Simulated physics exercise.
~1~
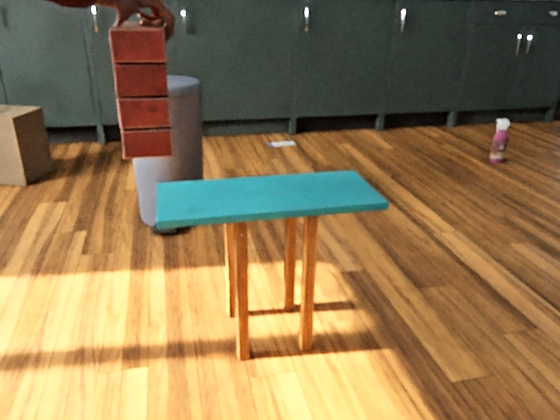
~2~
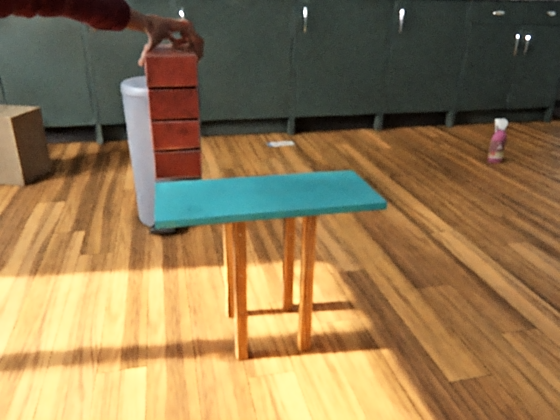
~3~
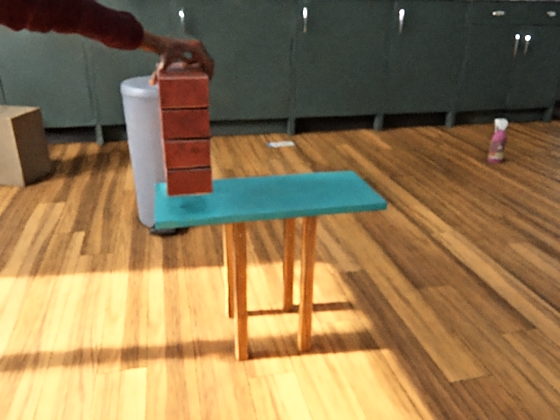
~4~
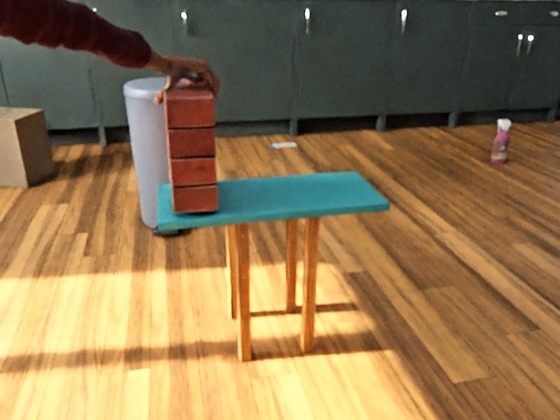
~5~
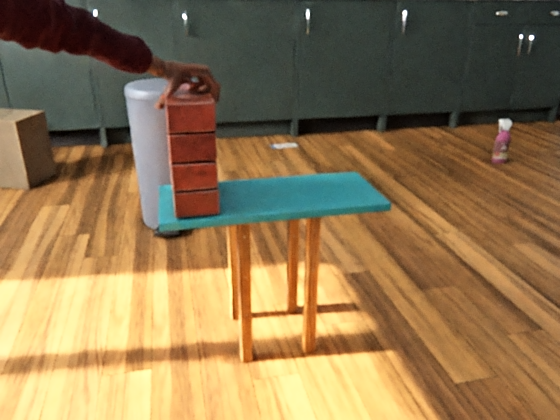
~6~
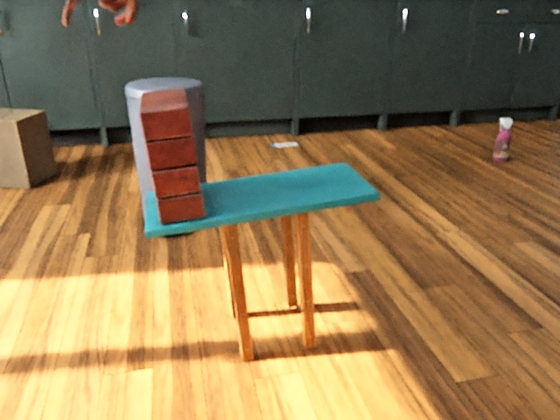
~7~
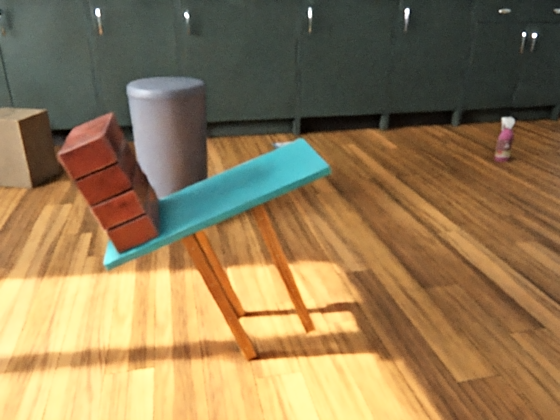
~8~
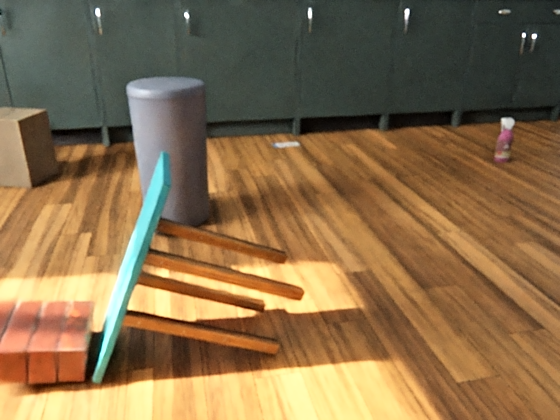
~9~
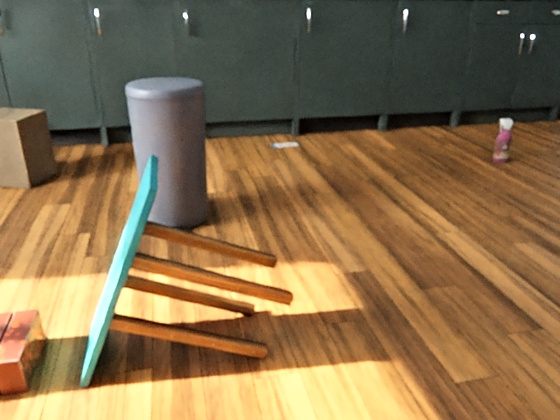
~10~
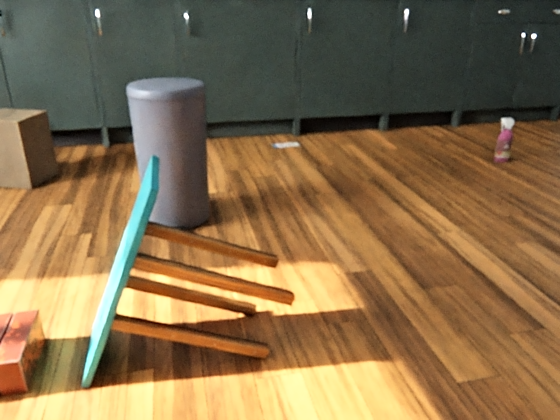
Red bricks lowered by a hand onto a turquoise trestle's left end tip it over.
